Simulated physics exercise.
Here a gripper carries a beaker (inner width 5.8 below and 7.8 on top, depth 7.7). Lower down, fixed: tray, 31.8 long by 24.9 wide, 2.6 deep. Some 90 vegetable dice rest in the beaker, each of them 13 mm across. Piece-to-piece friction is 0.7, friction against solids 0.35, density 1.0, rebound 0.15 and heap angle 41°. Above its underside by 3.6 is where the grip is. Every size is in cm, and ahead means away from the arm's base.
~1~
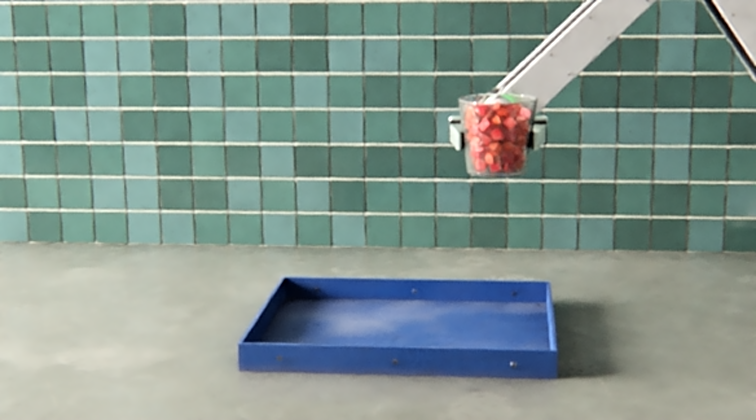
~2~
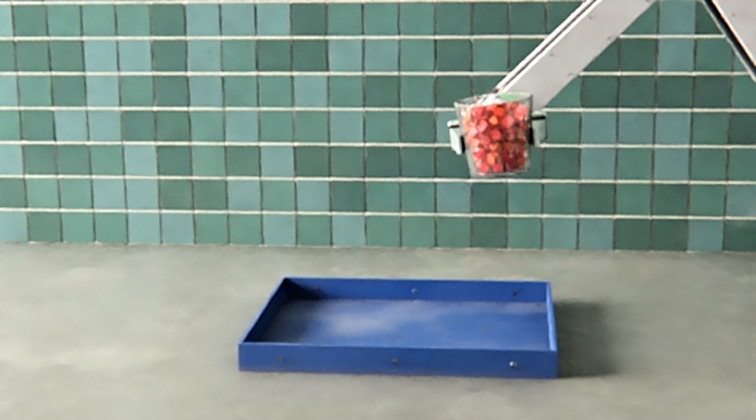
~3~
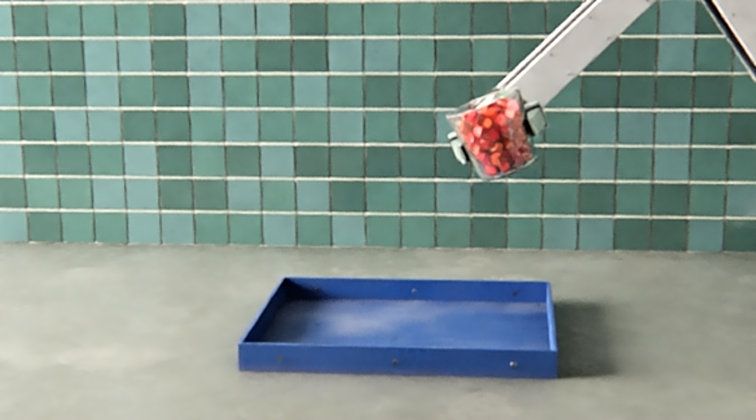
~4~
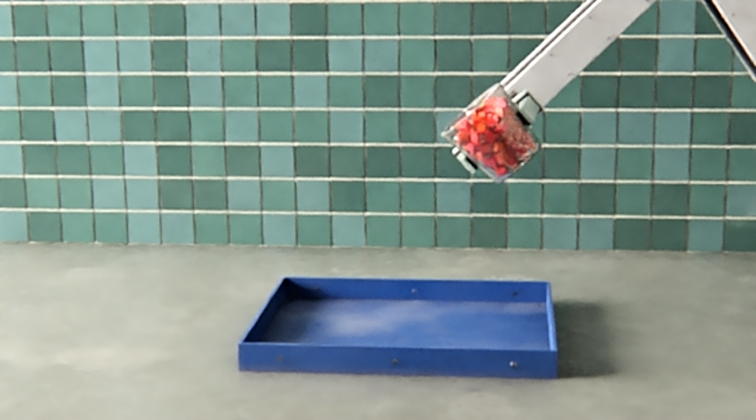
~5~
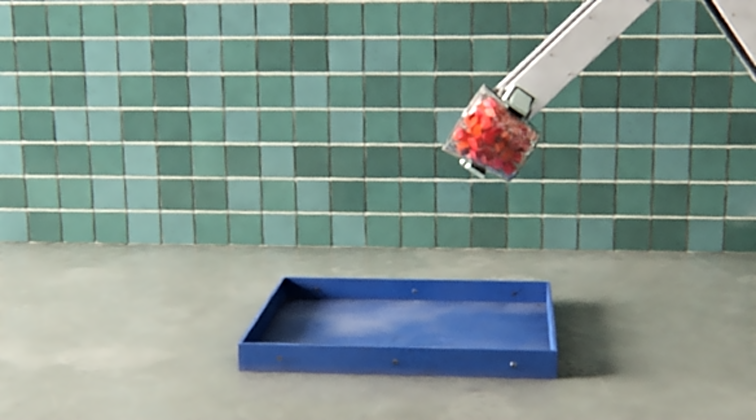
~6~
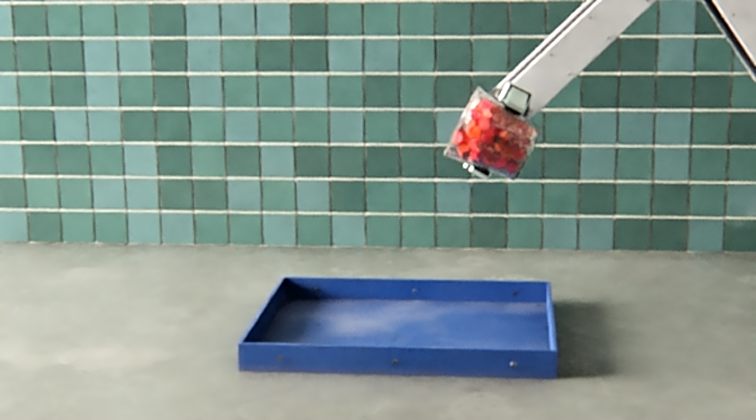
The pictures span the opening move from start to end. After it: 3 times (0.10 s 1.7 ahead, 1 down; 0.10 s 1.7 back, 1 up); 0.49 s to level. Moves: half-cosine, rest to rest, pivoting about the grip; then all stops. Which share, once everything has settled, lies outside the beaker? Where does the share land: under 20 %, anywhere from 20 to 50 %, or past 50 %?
It lands under 20 %.
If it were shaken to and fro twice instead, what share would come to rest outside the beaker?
That share would be near 5 percent.
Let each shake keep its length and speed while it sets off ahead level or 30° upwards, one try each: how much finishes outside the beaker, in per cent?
Near 15 and 25 percent respectively.
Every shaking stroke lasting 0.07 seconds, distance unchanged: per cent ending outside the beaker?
In that case around 10 per cent.
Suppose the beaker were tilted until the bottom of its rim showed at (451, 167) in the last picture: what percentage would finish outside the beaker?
Estimate: About 30 per cent.
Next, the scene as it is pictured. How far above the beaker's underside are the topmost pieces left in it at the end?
About 8.0 cm.
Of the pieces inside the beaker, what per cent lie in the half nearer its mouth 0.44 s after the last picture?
Roughly 50 %.
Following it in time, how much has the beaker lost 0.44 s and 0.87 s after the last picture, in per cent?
About 5, 5.
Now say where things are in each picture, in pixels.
In the first frame, the beaker middle at (498, 137), level; upper third of the load around (498, 118), from x 470 to 525, top at y 110; 94 in the beaker.
In the second frame, the beaker middle at (497, 137), tilted 6° forward; upper third of the load around (497, 119), from x 470 to 525, top at y 110.
In the third frame, the beaker middle at (497, 137), tilted 22° forward; upper third of the load around (496, 119), from x 465 to 525, top at y 105.
In the fourth frame, the beaker middle at (496, 138), tilted 41° forward; upper third of the load around (496, 120), from x 465 to 530, top at y 105.
In the fifth frame, the beaker middle at (496, 138), tilted 57° forward; upper third of the load around (493, 122), from x 465 to 530, top at y 105.
In the sixth frame, the beaker middle at (496, 138), tilted 63° forward; upper third of the load around (496, 122), from x 460 to 530, top at y 105; 94 in the beaker.
Then, 0.44 s on, tilted 63° forward, highest piece 24 above the table; 89 in the beaker, 2 in the tray, 3 in flight or on a rim.
Then, 0.87 s on, tilted 26° forward, highest piece 25 above the table; 87 in the beaker, 6 in the tray, 1 in flight or on a rim.
Then, 1.29 s on, level, highest piece 26 above the table; 87 in the beaker, 7 in the tray.
Then, 2.34 s on, level, highest piece 26 above the table; 87 in the beaker, 7 in the tray.
In the end, 87 in the beaker, 7 in the tray. That is 7 % outside the beaker.
